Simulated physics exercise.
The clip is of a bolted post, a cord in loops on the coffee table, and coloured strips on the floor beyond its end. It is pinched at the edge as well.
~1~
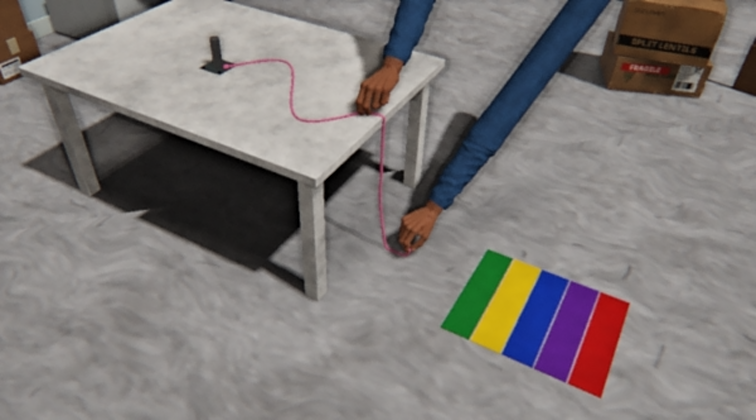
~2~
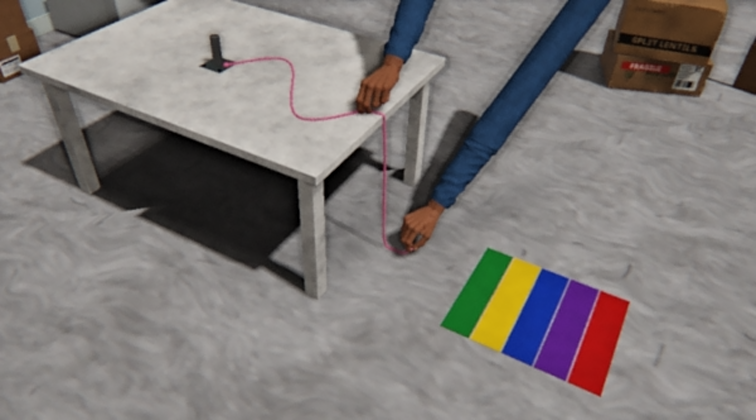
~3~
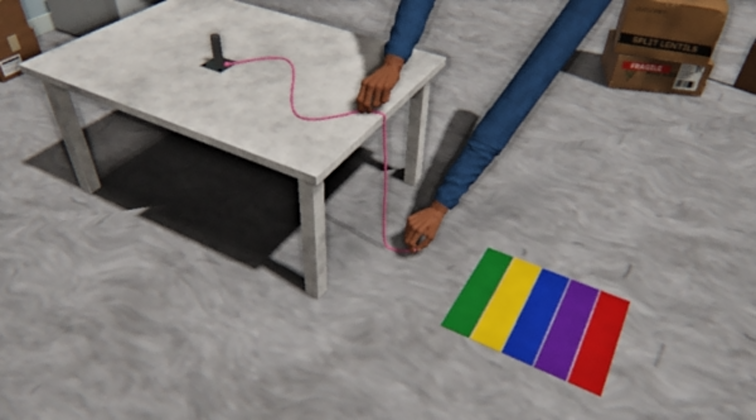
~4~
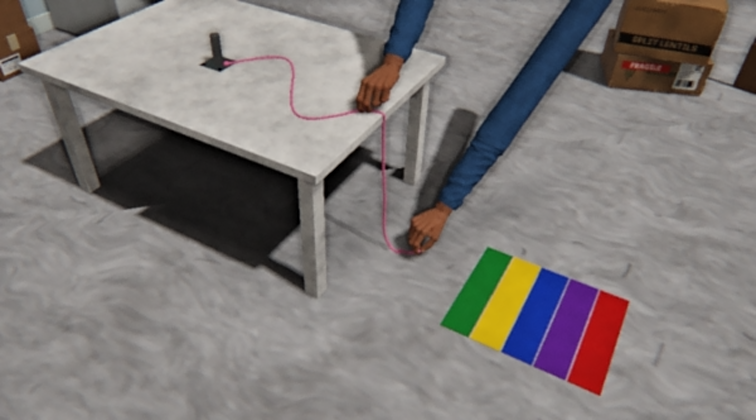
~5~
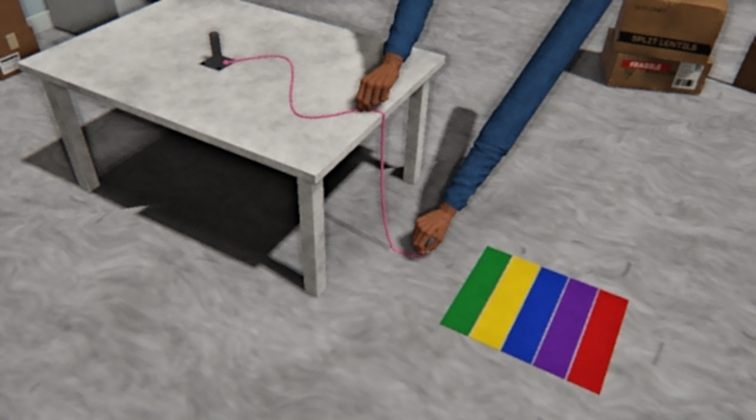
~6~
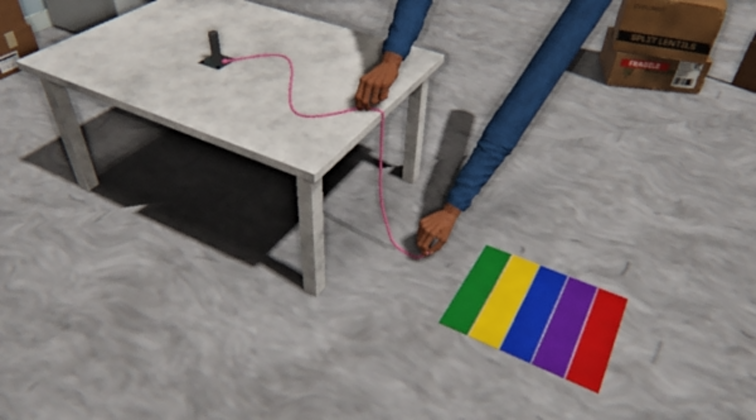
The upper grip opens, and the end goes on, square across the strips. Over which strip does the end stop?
The end stops over the red strip.
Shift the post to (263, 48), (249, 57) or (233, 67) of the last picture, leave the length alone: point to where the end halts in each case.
In that order: (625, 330), (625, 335) and (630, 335).
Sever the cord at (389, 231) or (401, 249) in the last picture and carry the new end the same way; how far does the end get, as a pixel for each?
Try by try, around (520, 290) and (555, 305).
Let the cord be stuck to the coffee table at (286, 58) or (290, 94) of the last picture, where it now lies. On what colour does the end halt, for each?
In that order: Purple; blue.
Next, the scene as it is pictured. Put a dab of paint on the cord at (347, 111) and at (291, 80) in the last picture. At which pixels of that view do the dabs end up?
The first at (417, 151), the second at (320, 93).
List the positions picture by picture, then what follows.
The first frame shows end (410, 250); green (463, 318); yellow (493, 330); blue (524, 344); purple (557, 358); red (590, 372).
The second frame shows end (412, 249); cord through (257, 60) (293, 79) (296, 116) (371, 112) (385, 173) (383, 228).
The third frame shows end (415, 250).
The fourth frame shows end (419, 251); cord through (257, 59) (293, 78) (297, 114) (371, 111) (383, 172) (384, 227).
The fifth frame shows end (424, 252).
The sixth frame shows end (428, 253); cord through (256, 57) (292, 76) (295, 112) (370, 109) (380, 170) (387, 226).
Soon after, end near (549, 302); over blue.
Then, end near (584, 316); over purple.
At full stretch, end near (604, 324); over red. It gets as far as the red strip.
